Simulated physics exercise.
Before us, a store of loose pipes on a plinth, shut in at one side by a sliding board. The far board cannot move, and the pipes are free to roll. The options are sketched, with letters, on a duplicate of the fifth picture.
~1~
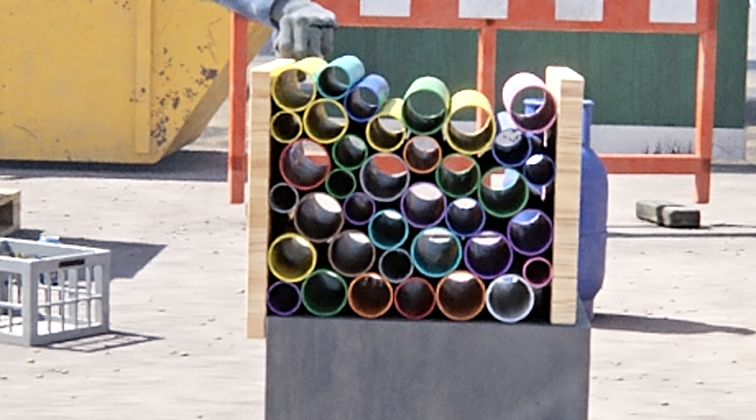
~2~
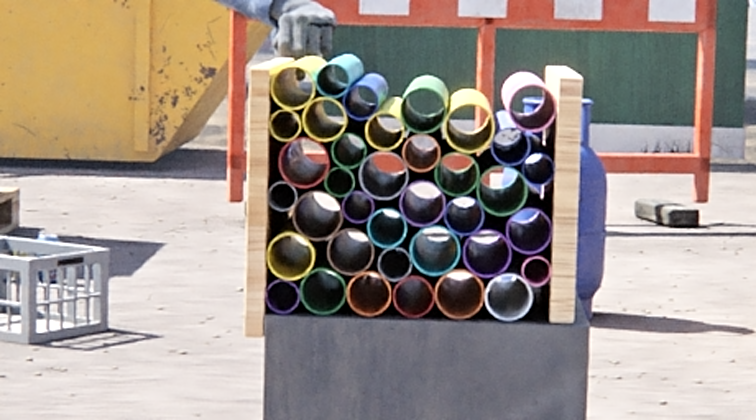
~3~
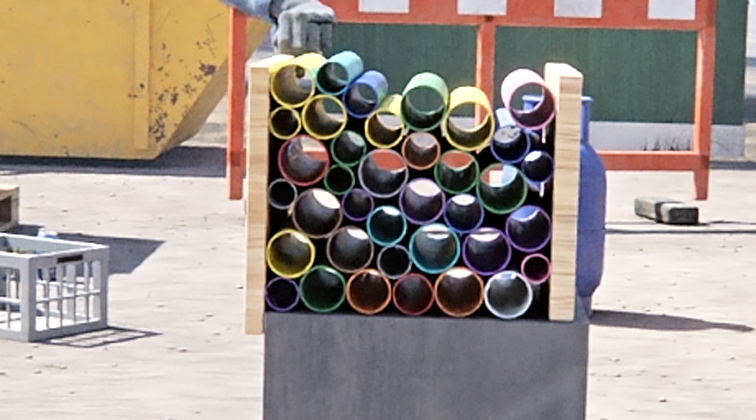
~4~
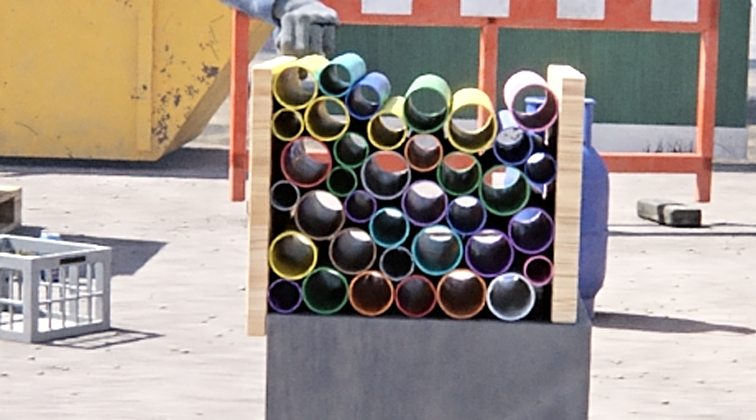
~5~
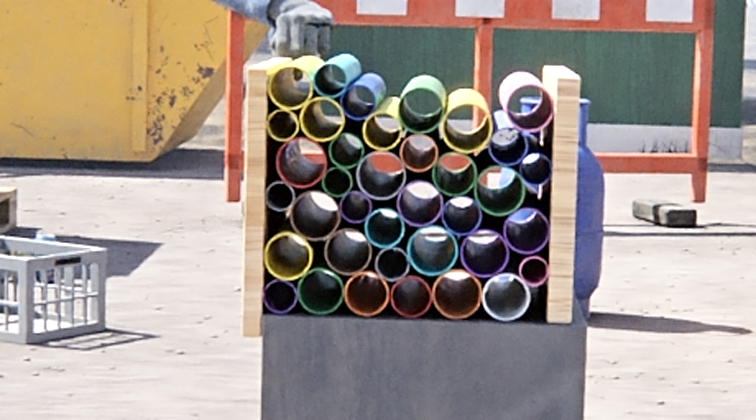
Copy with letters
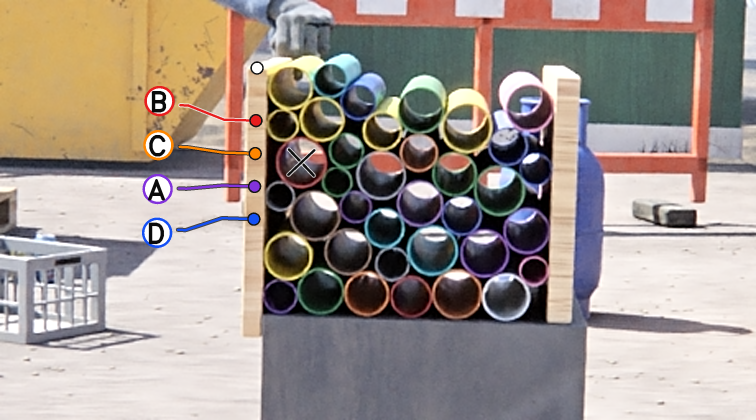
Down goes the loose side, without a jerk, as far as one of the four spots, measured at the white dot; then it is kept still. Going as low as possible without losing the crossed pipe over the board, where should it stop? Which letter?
Down to A.
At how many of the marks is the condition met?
The number is three.
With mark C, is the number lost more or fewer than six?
At C, fewer than six.
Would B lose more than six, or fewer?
It loses fewer than six.
On the copy, A at (255, 186); B at (256, 120); C at (255, 153); D at (254, 219); the cross at (302, 163); the white dot at (257, 68).
On A. First, top of the board (266, 125).
Then, top of the board (265, 186).
Finally, top of the board (265, 186), two out over the board, the crossed one still inside.
By contrast, B keeps the crossed one inside; C keeps the crossed one inside; D lets the crossed one out.
